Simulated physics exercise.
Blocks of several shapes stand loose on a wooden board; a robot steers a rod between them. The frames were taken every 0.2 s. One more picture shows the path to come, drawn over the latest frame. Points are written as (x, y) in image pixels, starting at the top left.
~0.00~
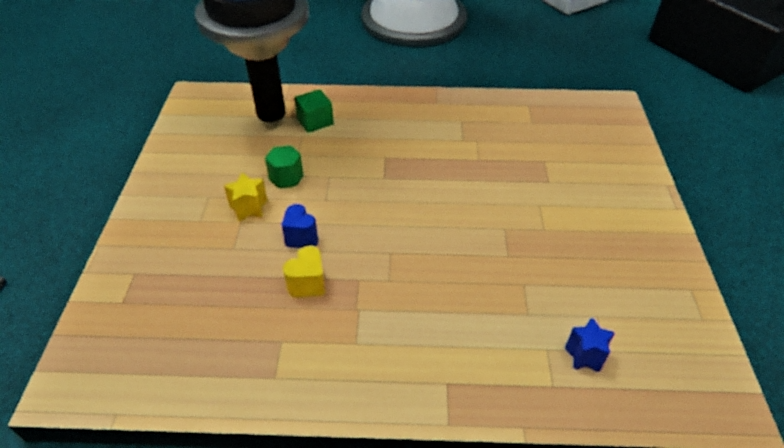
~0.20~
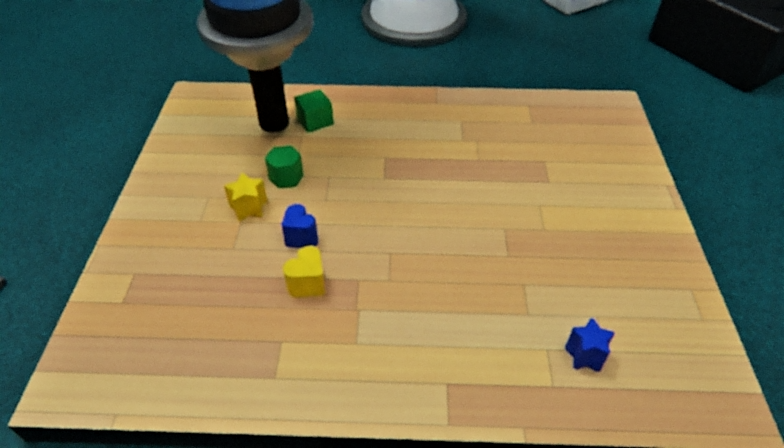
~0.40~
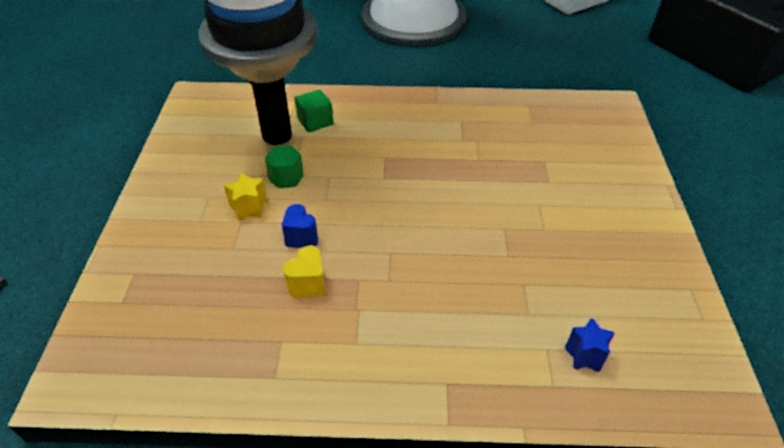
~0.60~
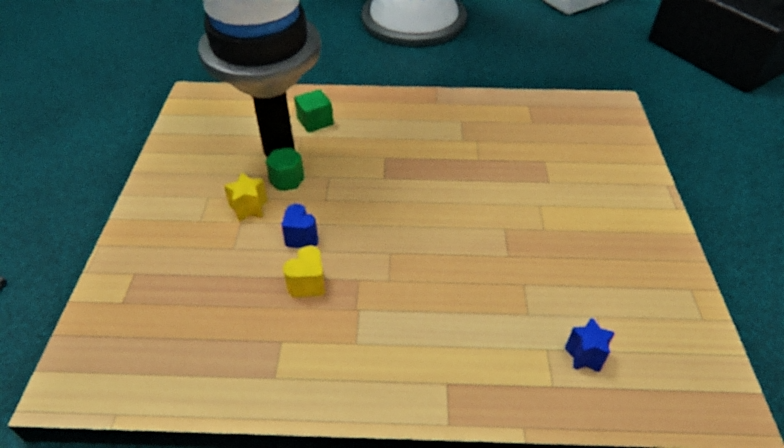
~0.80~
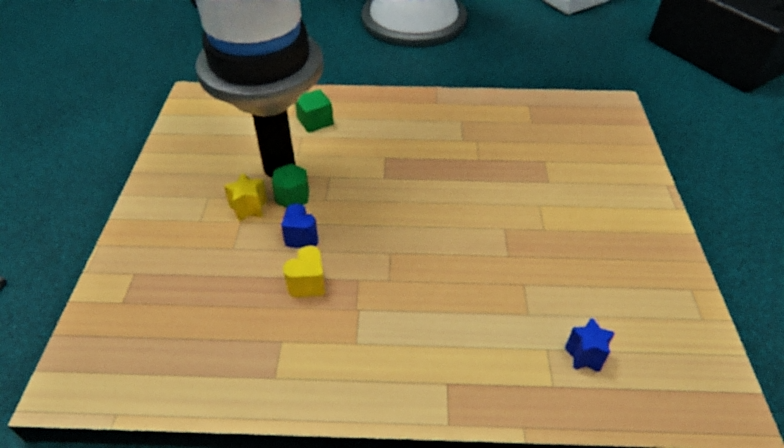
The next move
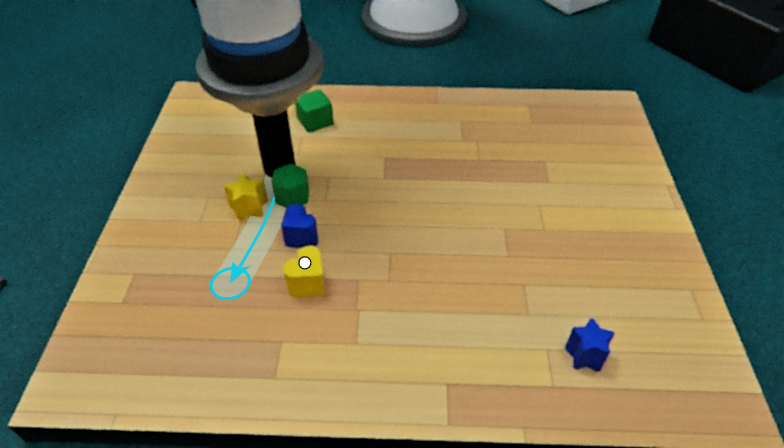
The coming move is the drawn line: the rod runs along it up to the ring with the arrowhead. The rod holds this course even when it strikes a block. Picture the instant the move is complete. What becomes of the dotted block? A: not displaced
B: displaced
A
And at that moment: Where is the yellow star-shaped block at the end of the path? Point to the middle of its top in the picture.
That would be at about pixel (225, 202).
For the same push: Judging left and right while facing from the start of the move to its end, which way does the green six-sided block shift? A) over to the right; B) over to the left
(B)
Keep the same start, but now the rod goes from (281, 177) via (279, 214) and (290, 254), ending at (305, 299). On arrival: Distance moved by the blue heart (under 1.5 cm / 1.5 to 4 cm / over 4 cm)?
I reckon it covers more than 4 cm.
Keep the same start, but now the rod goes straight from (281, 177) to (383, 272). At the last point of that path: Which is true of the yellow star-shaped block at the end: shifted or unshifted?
Here's my answer: The yellow star-shaped block remains in position.
Drawn move, from (281, 177) by way of (263, 226) to (230, 283); the dot is on the yellow heart.
On the path given first. One third of the way, rod (268, 201); yellow star-shaped block (234, 195), turned 50° clockwise; green six-sided block (297, 199), turned 70° anticlockwise; blue heart (304, 224), turned 35° clockwise.
Two thirds of the way, rod (250, 236); yellow star-shaped block (225, 202), turned 95° clockwise; green six-sided block (296, 203), turned 100° anticlockwise; blue heart (308, 225), turned 50° clockwise.
At the end, rod (227, 274); yellow star-shaped block (225, 202), turned 95° clockwise; green six-sided block (296, 203), turned 100° anticlockwise; blue heart (308, 225), turned 50° clockwise; yellow heart still.
